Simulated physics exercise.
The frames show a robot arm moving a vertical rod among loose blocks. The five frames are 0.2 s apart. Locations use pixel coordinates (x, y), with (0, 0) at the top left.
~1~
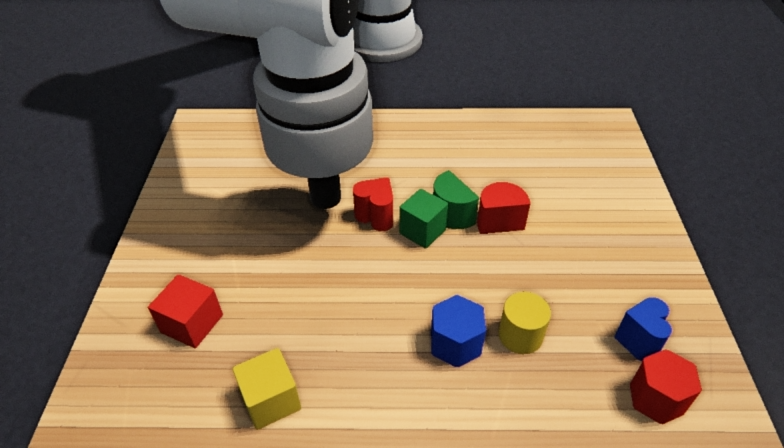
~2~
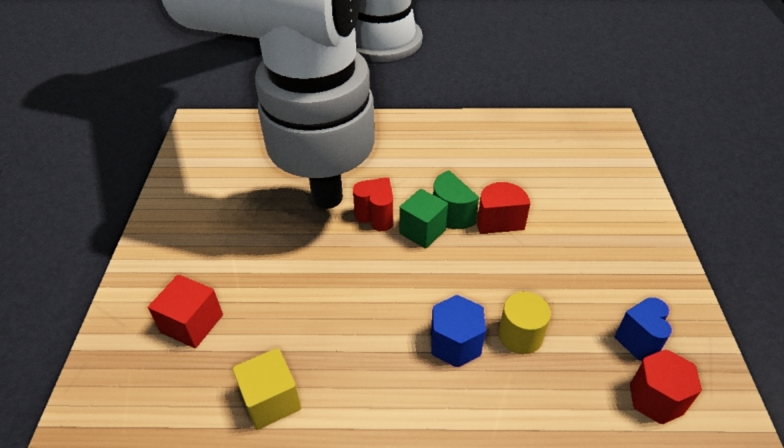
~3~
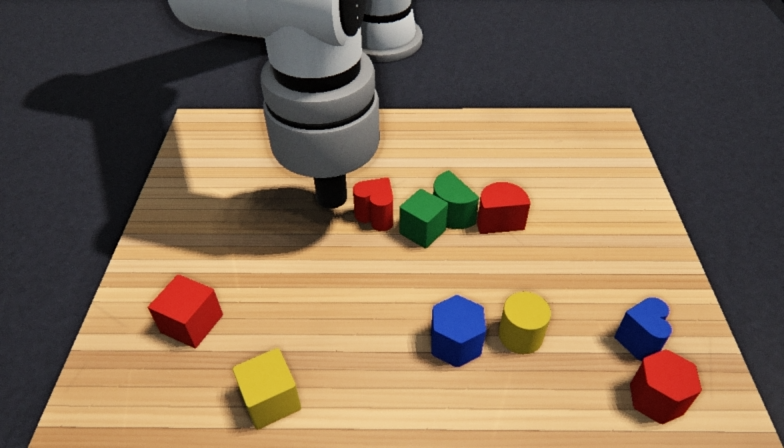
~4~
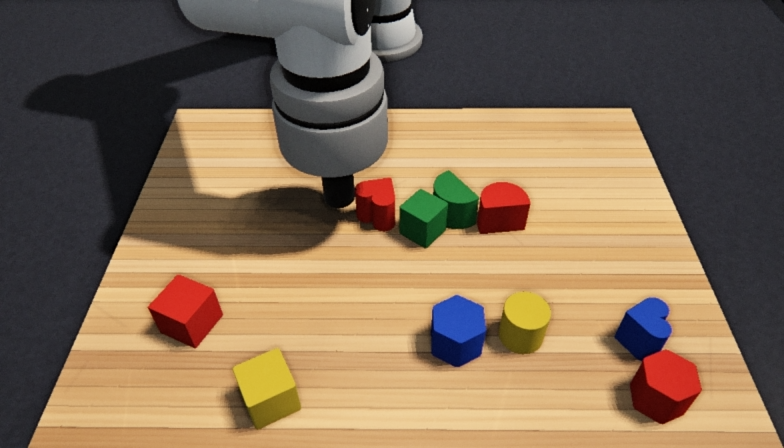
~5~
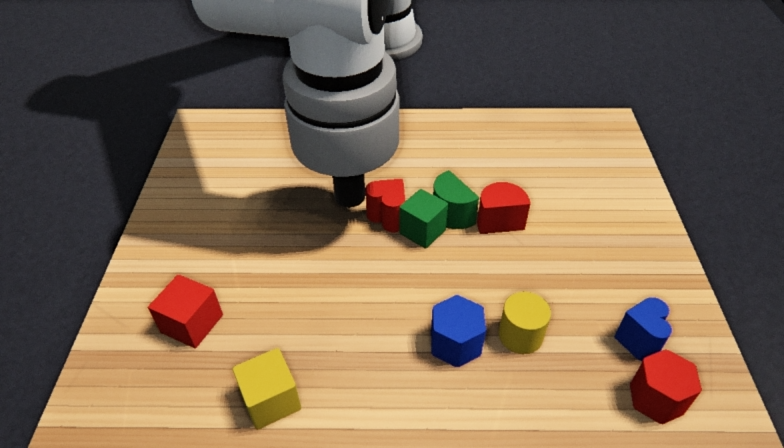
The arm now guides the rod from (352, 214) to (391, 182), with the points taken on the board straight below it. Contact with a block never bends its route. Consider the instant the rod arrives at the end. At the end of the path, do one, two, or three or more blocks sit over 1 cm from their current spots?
Blocks displaced: 1.
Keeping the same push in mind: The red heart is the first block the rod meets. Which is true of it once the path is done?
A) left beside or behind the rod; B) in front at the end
My pick is A.
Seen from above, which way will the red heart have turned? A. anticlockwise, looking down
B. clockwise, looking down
B
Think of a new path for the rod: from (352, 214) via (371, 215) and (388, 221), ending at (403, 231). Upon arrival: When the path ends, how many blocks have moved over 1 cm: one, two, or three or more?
Looking at the path, I think two of the blocks end up more than 1 cm away.
The first path, step by step. Halfway along, rod at (372, 182); red heart at (400, 186), turned 50° clockwise.
At the end, rod at (391, 166); red heart at (401, 183), turned 65° clockwise; green four-sided block in place.
